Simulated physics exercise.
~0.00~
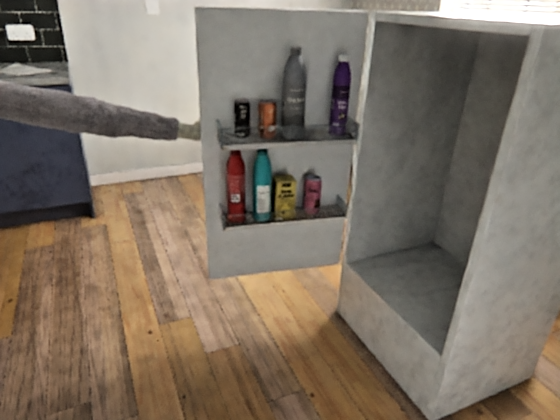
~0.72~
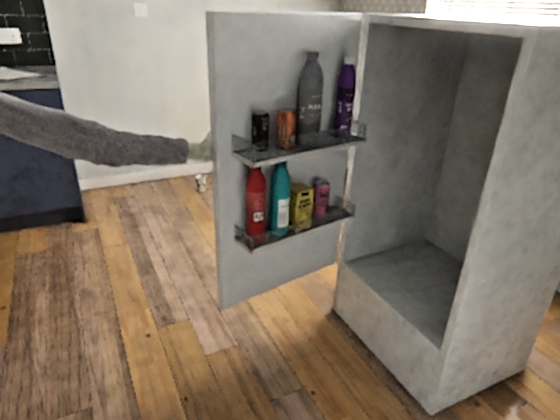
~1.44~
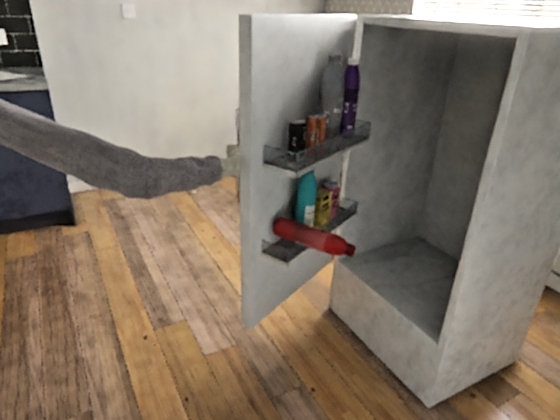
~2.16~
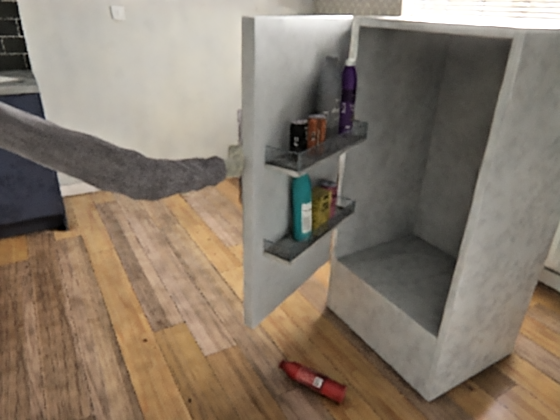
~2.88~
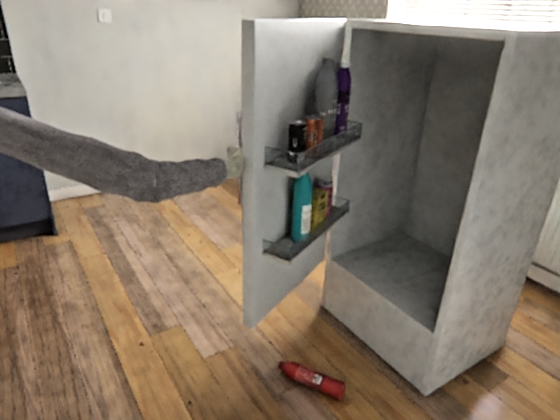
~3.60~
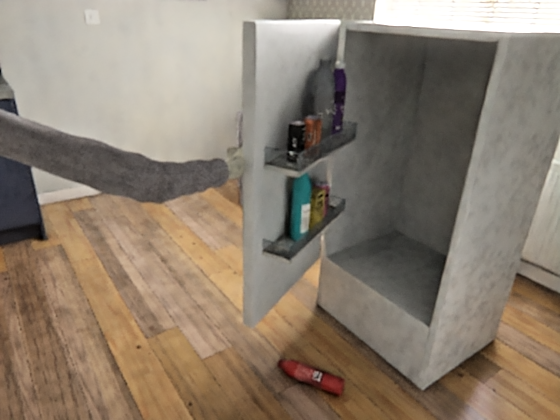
A red bottle topples from the grey fridge door as an arm pushes it, landing on the floor.
